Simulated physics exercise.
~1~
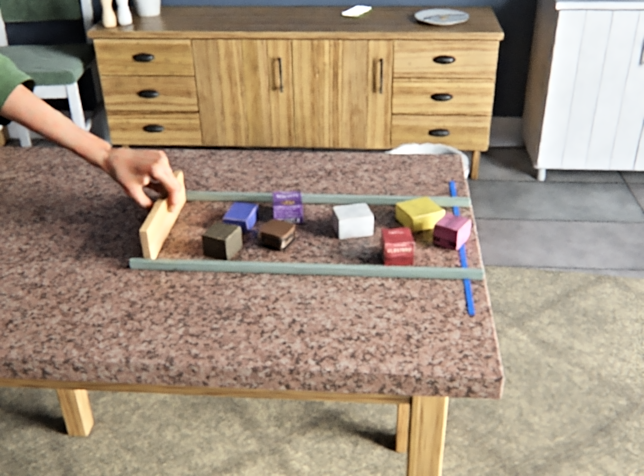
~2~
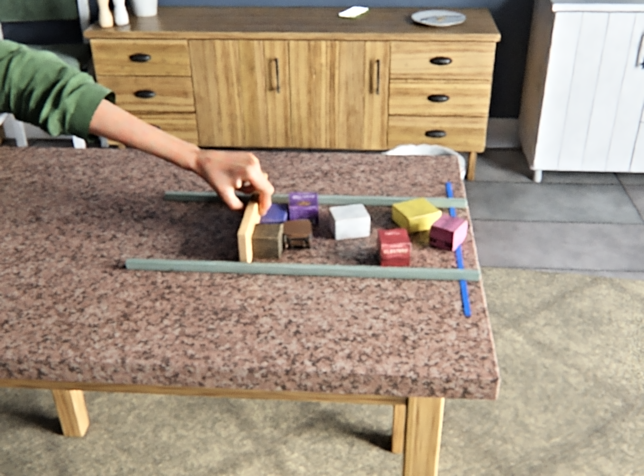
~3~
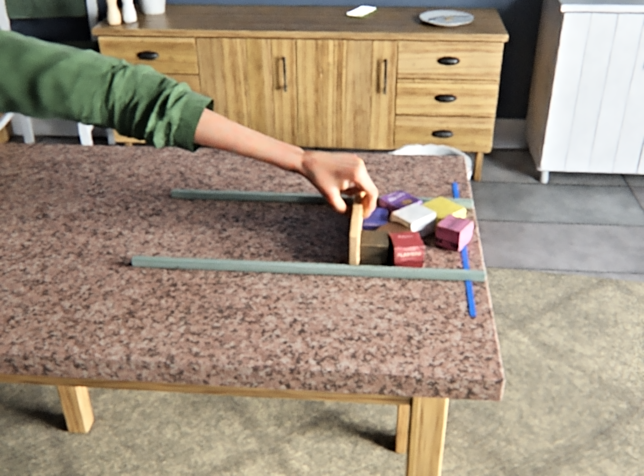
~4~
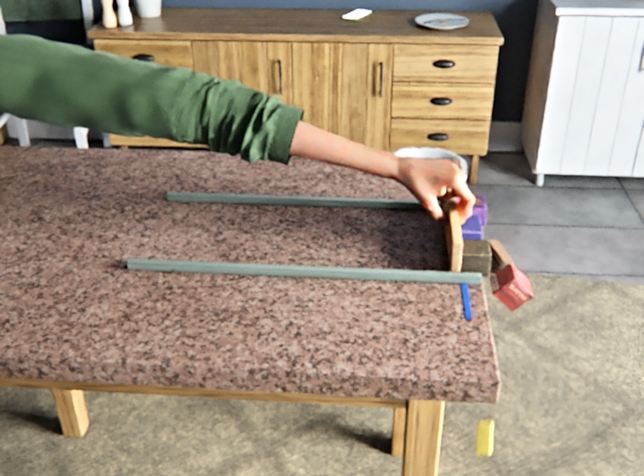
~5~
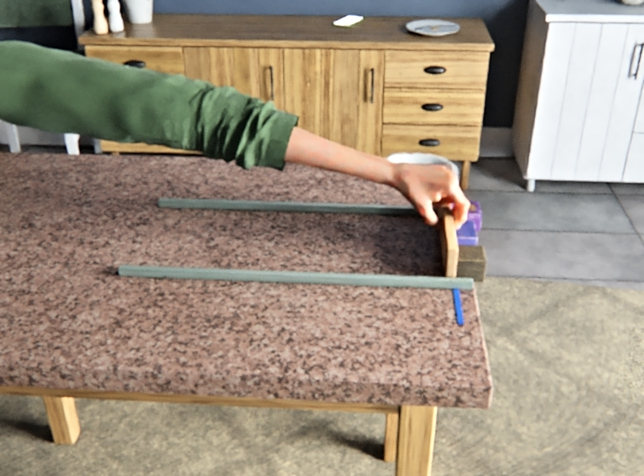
The clip opens on a speckled stone-topped table, where a hand holds a wooden board upright at the left of a scatter of small coloured boxes between two pale rails. The hand slides the board right, reaching the dark box first and then gathering the nearer ones. The boxes bunch together near the blue tape at the right end, with the red box pushed along too. As the board nears the tape, the red box tips over the edge and the yellow block drops beside the table. Finally, the board stands at the tape with only a purple box and a dark one still visible beyond it.
